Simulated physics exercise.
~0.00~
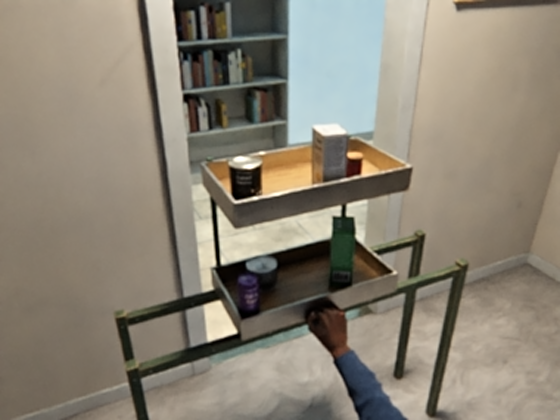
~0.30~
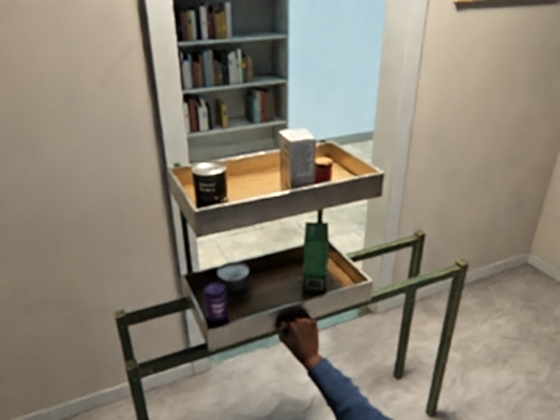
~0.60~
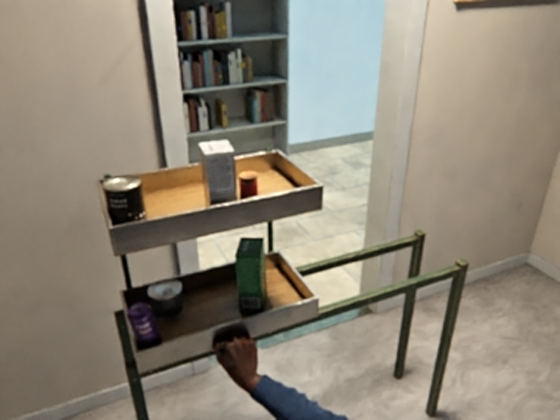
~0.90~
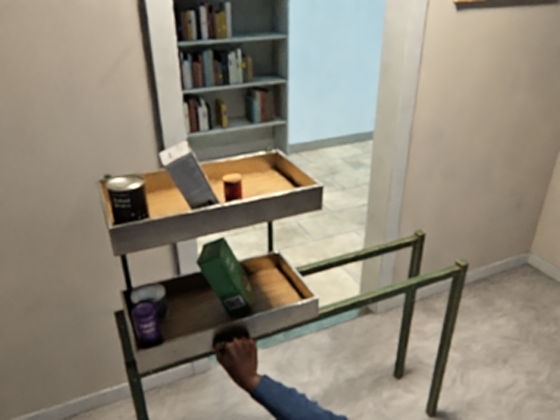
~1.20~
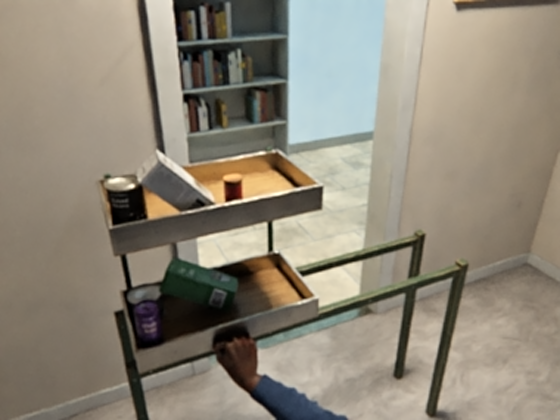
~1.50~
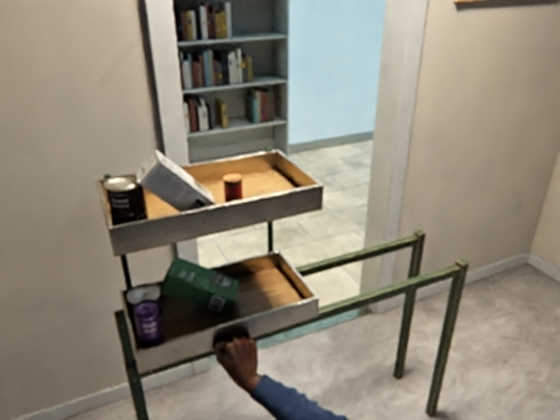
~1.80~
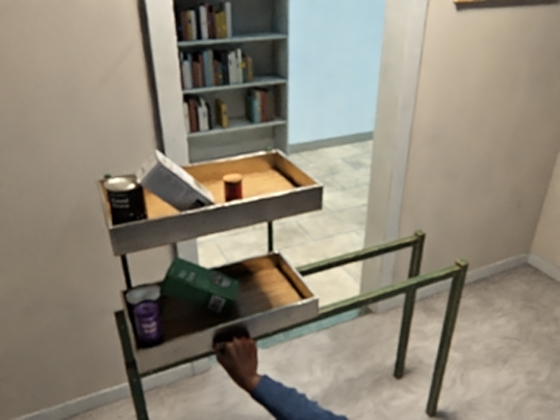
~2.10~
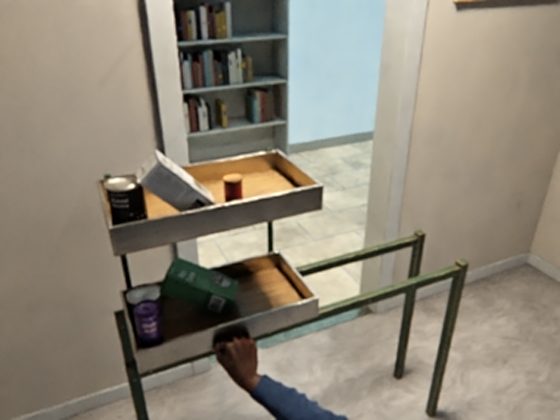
The two-level tray, pushed left by a hand, stops, and both cartons topple left.
